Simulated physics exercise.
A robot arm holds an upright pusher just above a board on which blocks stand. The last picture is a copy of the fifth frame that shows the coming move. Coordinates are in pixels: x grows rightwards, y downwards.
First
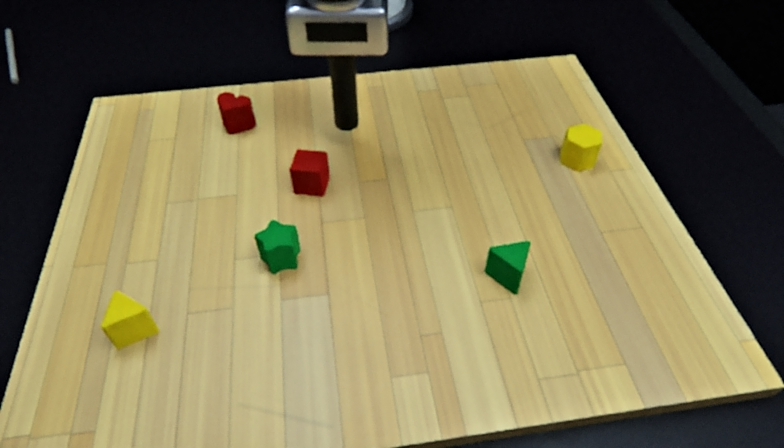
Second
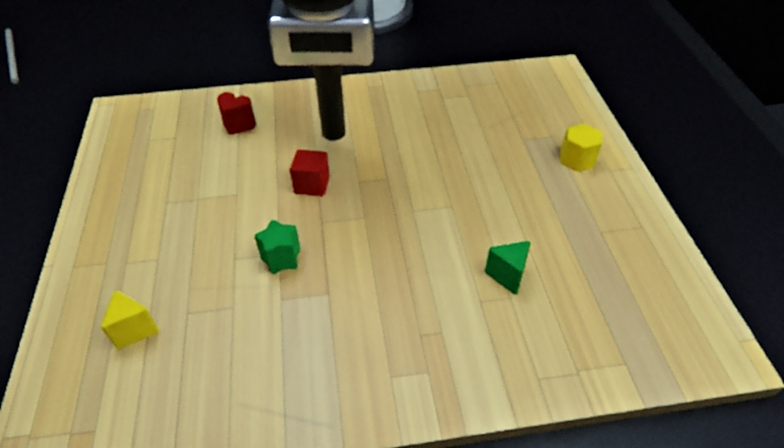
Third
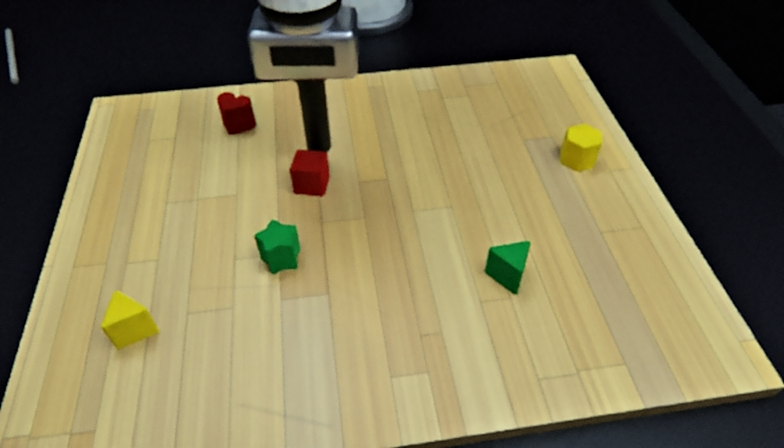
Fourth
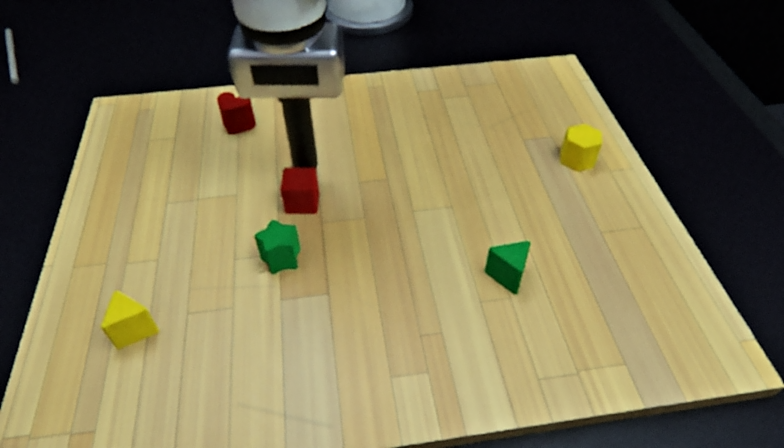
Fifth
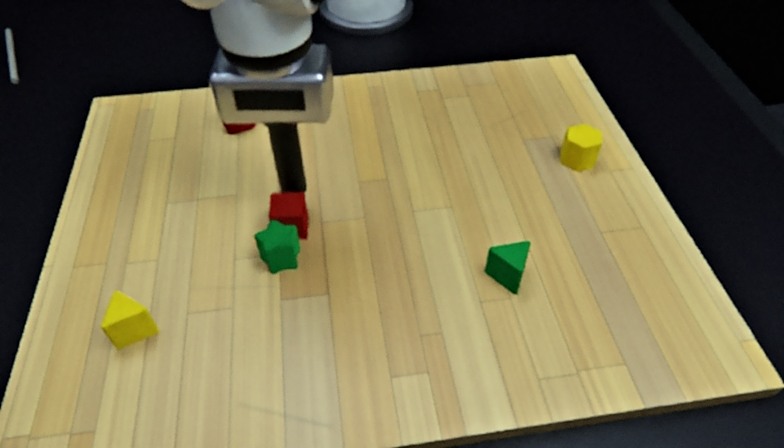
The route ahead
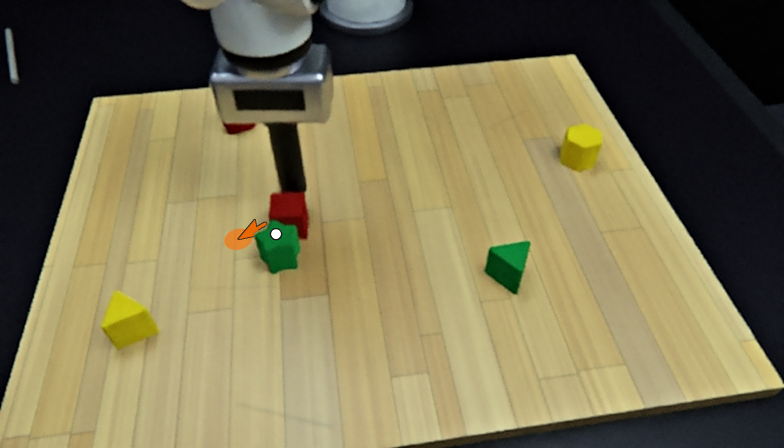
The clip opens on a wooden board with red, green and yellow blocks, a robot arm's pusher upright near the far edge. The pusher moves toward the viewer and slightly left, reaching the red cube. It then pushes the cube the same way until it sits right beside the green star.
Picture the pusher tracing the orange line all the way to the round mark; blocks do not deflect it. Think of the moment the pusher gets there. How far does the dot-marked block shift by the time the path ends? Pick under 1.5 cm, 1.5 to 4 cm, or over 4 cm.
From 1.5 to 4 cm.
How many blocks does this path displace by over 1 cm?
It displaces two.
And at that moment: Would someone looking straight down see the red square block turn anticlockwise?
Going by the path, yes.
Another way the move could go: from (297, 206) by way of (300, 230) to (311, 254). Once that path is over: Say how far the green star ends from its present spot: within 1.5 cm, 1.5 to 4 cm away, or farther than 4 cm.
The answer will be the long band, over 4 cm.
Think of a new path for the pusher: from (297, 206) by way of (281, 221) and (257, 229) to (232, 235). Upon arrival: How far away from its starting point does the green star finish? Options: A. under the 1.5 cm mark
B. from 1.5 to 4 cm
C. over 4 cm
B (from 1.5 to 4 cm)
The line goes straight from (297, 206) to (238, 239); the dot is on the green star.
What follows on the original path. Halfway along, pusher at (264, 206); green star at (273, 247), turned 40° anticlockwise; red square block at (266, 221), turned 15° anticlockwise.
At the end, pusher at (233, 223); green star at (274, 252), turned 60° anticlockwise; red square block at (256, 229), turned 35° anticlockwise.
